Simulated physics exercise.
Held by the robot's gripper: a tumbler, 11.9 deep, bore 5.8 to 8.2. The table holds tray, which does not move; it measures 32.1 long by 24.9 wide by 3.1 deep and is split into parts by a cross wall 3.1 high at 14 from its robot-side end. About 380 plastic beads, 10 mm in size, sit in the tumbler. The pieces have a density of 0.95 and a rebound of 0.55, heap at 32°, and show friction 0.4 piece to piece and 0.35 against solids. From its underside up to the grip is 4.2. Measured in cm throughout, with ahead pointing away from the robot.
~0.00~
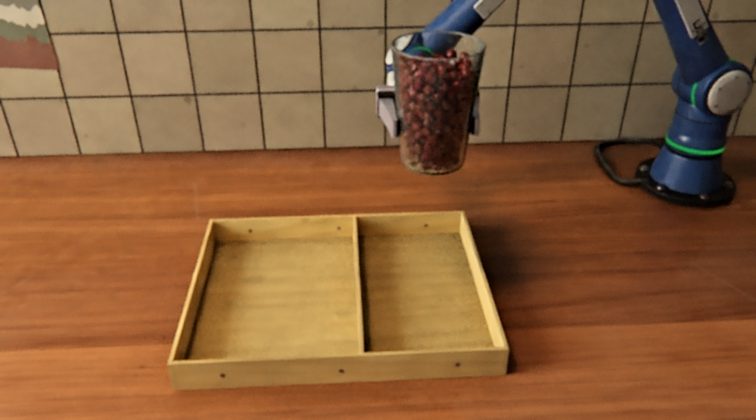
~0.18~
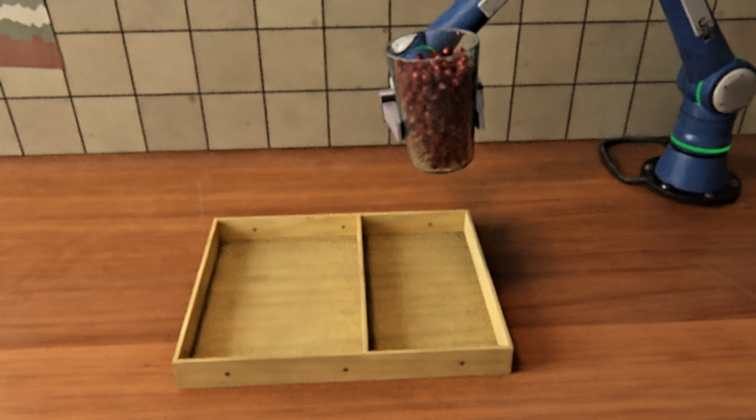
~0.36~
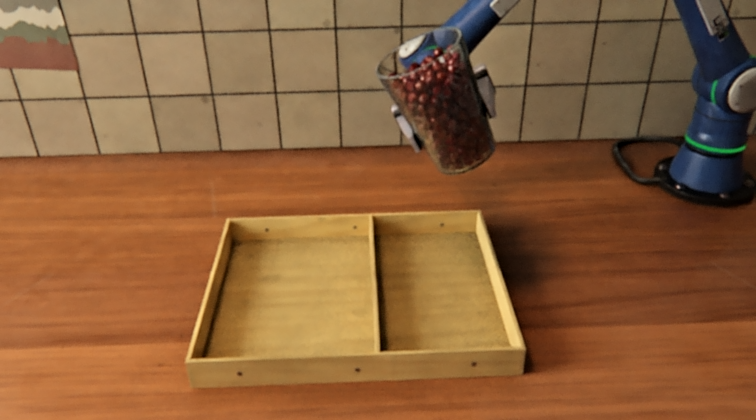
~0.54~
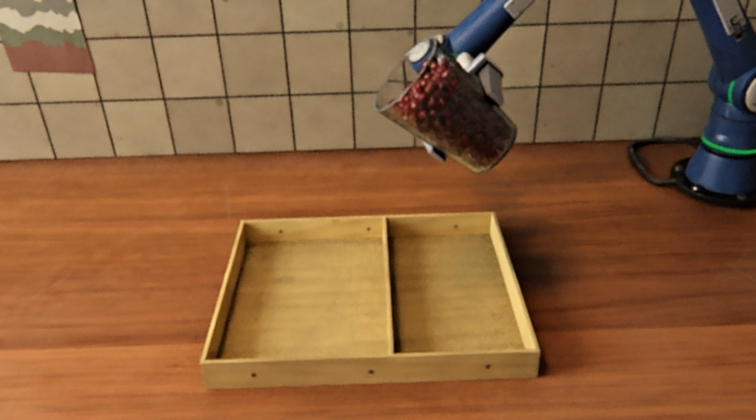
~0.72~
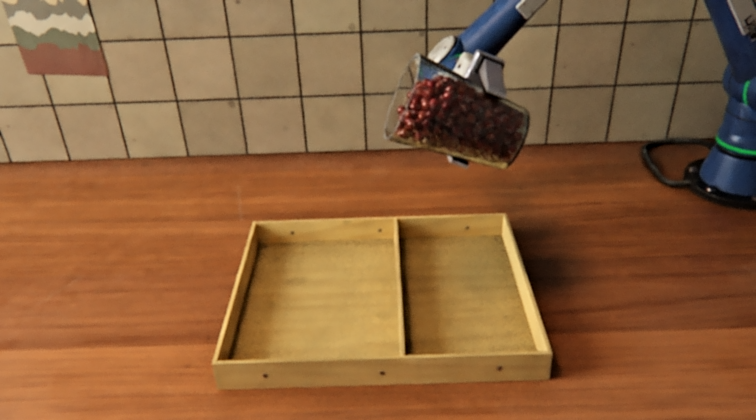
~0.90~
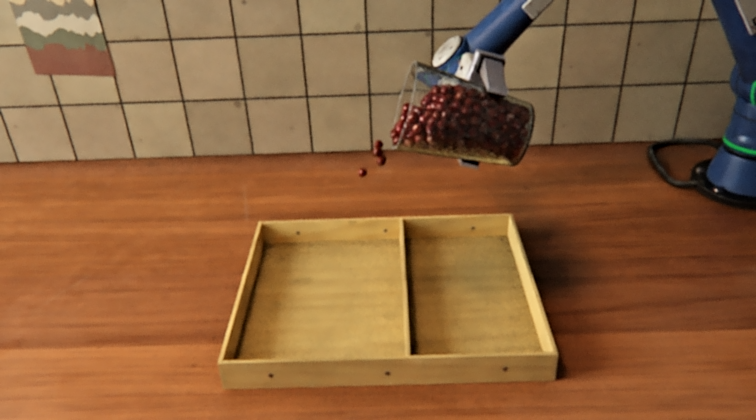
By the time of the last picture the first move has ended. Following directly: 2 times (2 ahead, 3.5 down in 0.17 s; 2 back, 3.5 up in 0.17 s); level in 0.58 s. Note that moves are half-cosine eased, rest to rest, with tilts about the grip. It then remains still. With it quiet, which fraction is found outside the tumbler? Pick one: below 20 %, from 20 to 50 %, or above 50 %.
Below 20 %.
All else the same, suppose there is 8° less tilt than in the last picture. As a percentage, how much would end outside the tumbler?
Near 0 %.
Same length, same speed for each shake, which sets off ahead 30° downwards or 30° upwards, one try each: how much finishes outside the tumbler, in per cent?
It comes to around 25 per cent on the first try and around 40 per cent on the second.
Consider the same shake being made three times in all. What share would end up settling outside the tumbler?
Probably about 15 in a hundred.
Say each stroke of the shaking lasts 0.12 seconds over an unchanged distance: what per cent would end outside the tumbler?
The share would be near 15 %.
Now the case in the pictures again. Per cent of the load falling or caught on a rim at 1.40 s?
Reading at that time: Some 1 per cent.
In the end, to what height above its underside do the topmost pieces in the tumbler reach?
I'd say close to 11.0 cm.
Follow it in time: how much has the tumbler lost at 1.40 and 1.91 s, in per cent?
At the first time about 5 per cent, at the second about 10 per cent.
After 1.40 s, tilted 73° forward, highest piece 21 above the table; 354 in the tumbler, 26 in the far-side part, 2 in flight or on a rim.
After 1.91 s, tilted 29° forward, highest piece 27 above the table; 338 in the tumbler, 42 in the far-side part, 2 in flight or on a rim.
After 2.36 s, level, highest piece 29 above the table; 338 in the tumbler, 43 in the far-side part, 1 in the robot-side part.
After 3.41 s, level, highest piece 29 above the table; 338 in the tumbler, 43 in the far-side part, 1 in the robot-side part.
At rest, 338 in the tumbler, 43 in the far-side part, 1 in the robot-side part. That is 12 % outside the tumbler.
